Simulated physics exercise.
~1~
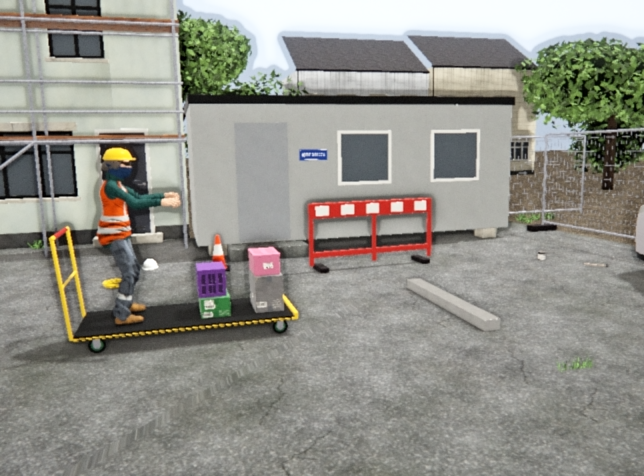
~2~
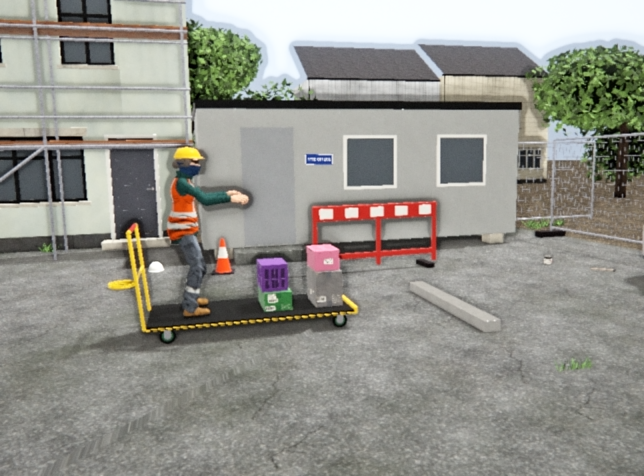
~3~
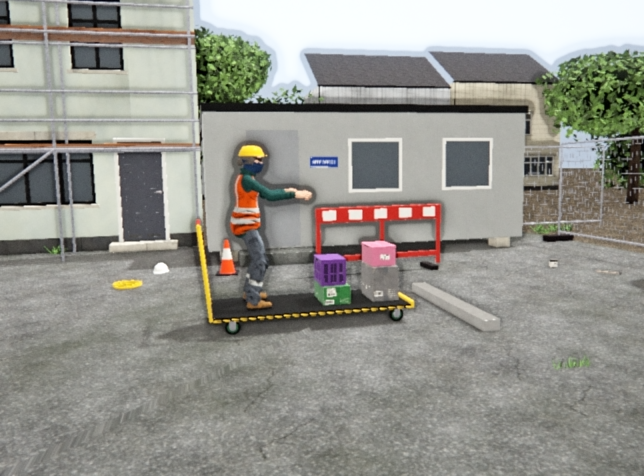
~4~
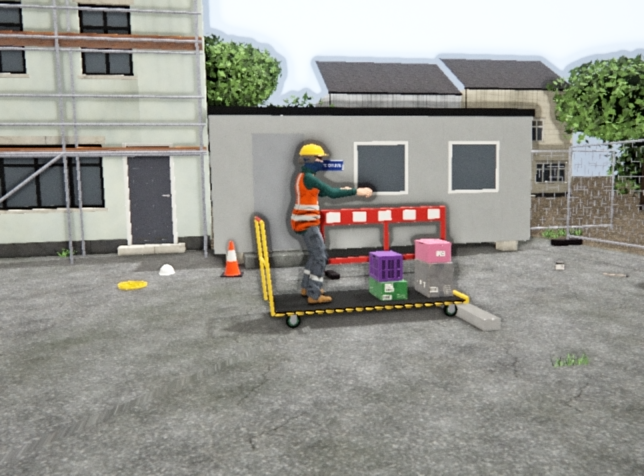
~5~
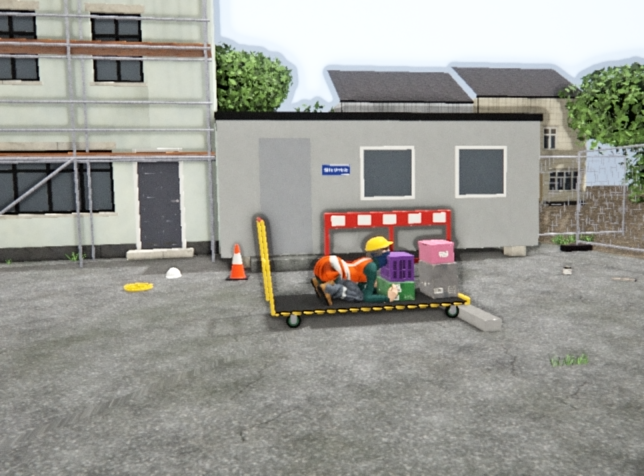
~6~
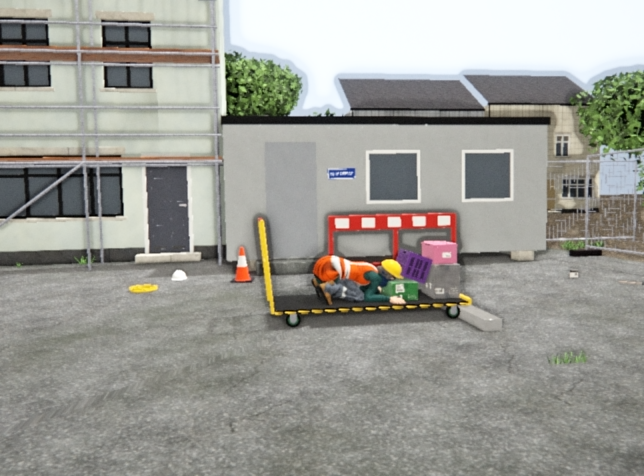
A worker in an orange vest and yellow helmet rode standing on a flatbed trolley moving right until it stopped against a kerb, then pitched forward onto the deck, tipping the purple crate, and ended up lying beside the boxes, all still aboard.
